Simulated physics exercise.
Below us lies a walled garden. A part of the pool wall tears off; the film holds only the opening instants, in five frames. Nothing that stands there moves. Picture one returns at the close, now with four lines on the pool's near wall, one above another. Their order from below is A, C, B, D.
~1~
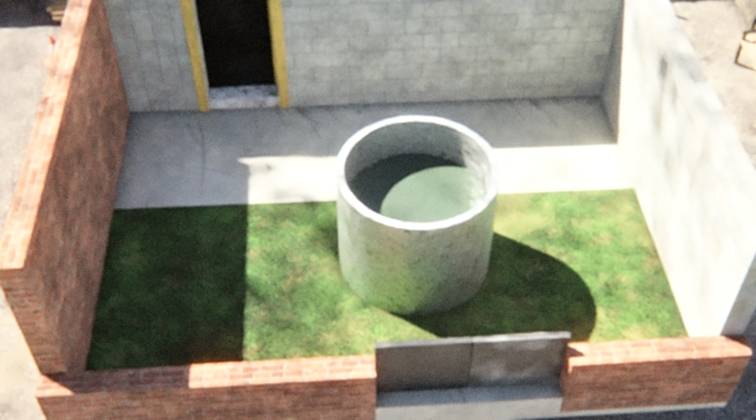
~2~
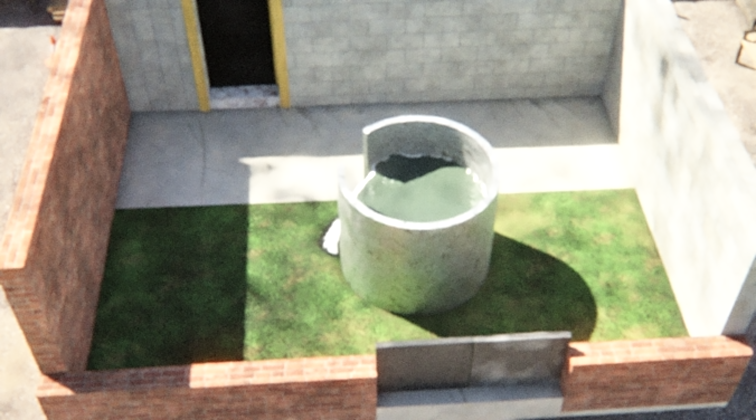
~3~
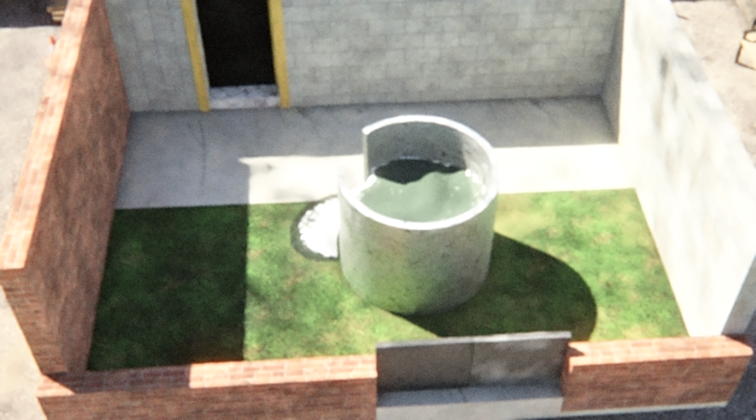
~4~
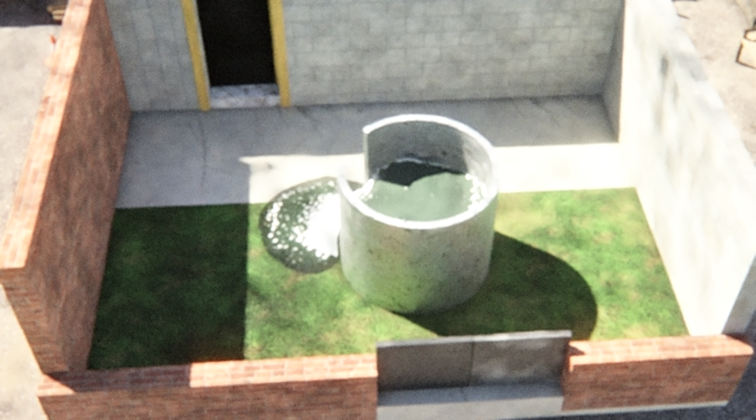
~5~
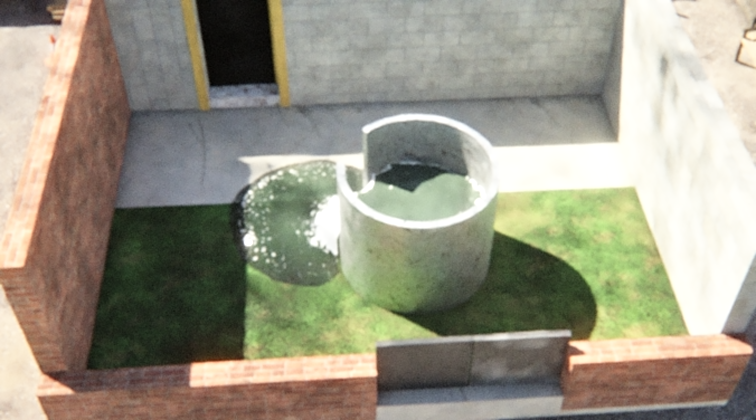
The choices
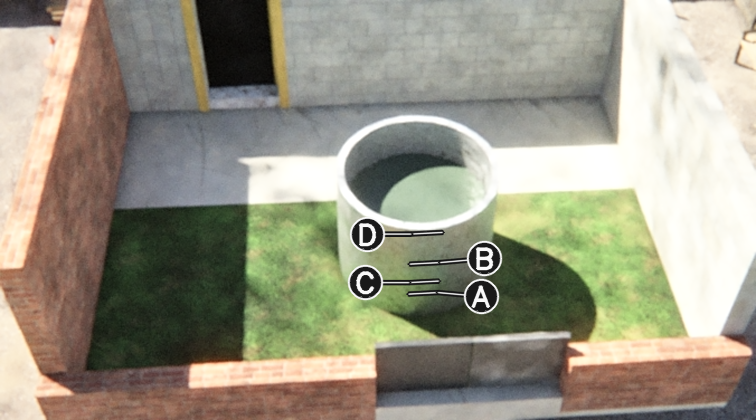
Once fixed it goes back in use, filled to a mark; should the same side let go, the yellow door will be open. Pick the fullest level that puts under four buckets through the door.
Choose B.
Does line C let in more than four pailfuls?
No.
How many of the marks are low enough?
Three of the four.
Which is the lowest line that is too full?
That is line D.
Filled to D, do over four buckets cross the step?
Yes, it does.
On the marked copy, A at (423, 293); B at (425, 263); C at (423, 281); D at (426, 233); from the bottom up A, C, B, D.
With A, nothing gets over.
With B, a bucket or two gets in.
With C, nothing gets over.
With D, about 11 bucketfuls get in.
